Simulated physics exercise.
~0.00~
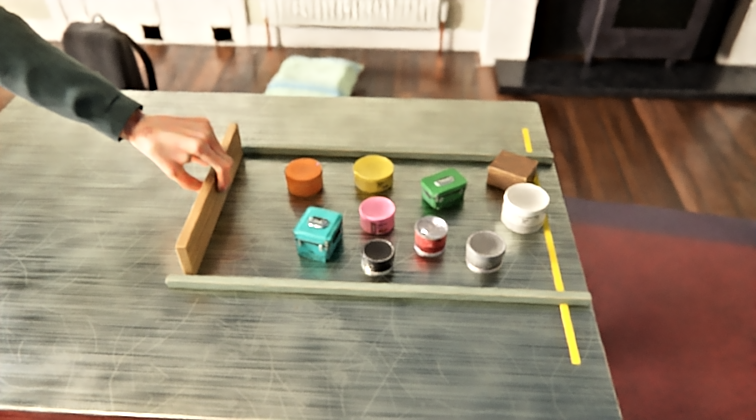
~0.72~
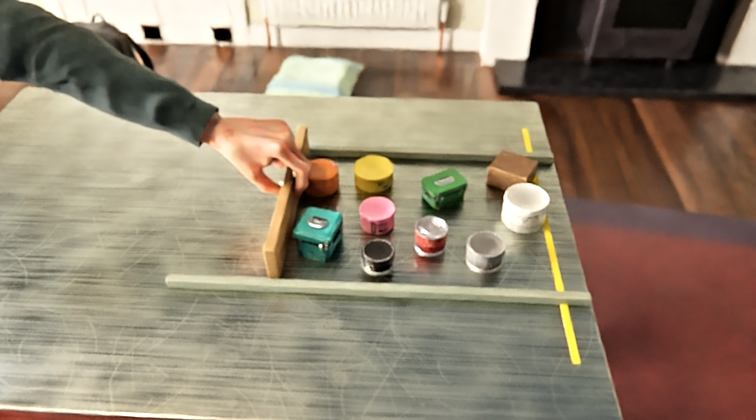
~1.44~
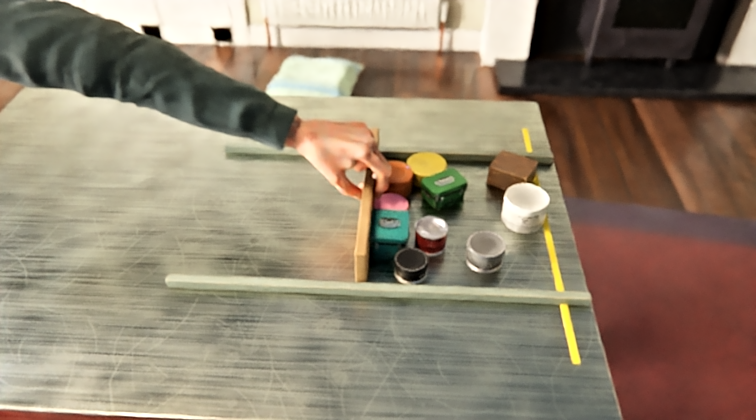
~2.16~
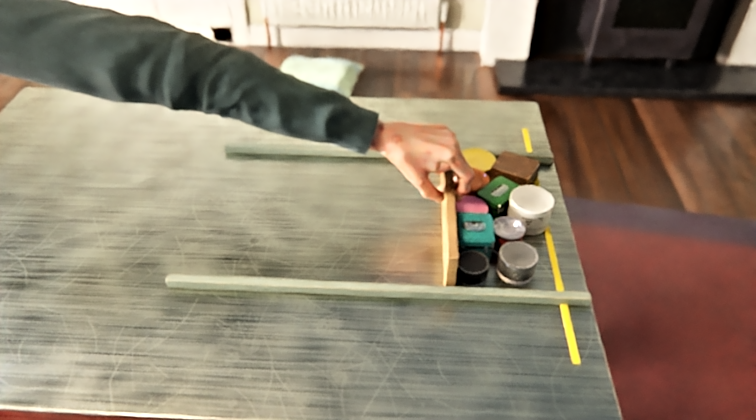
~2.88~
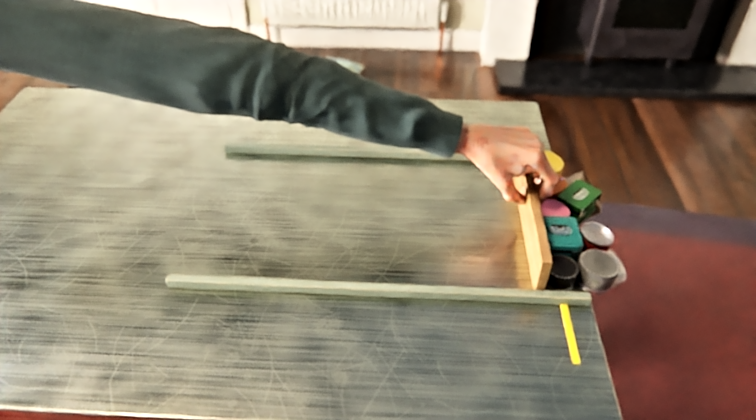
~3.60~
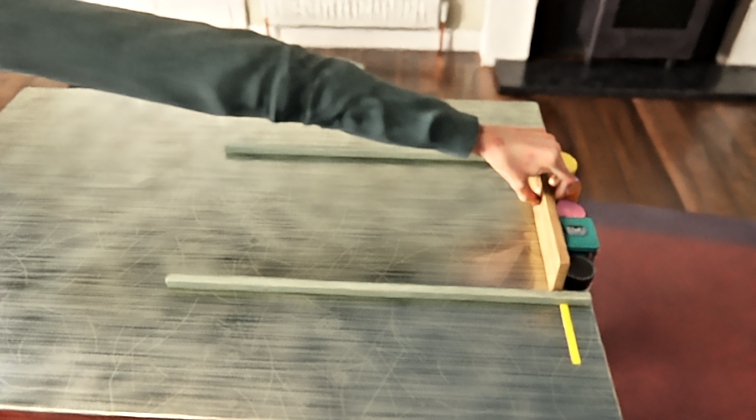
Hand sliding a wooden board rightward along a tabletop channel, bunching small colourful containers together and pushing several off the end.
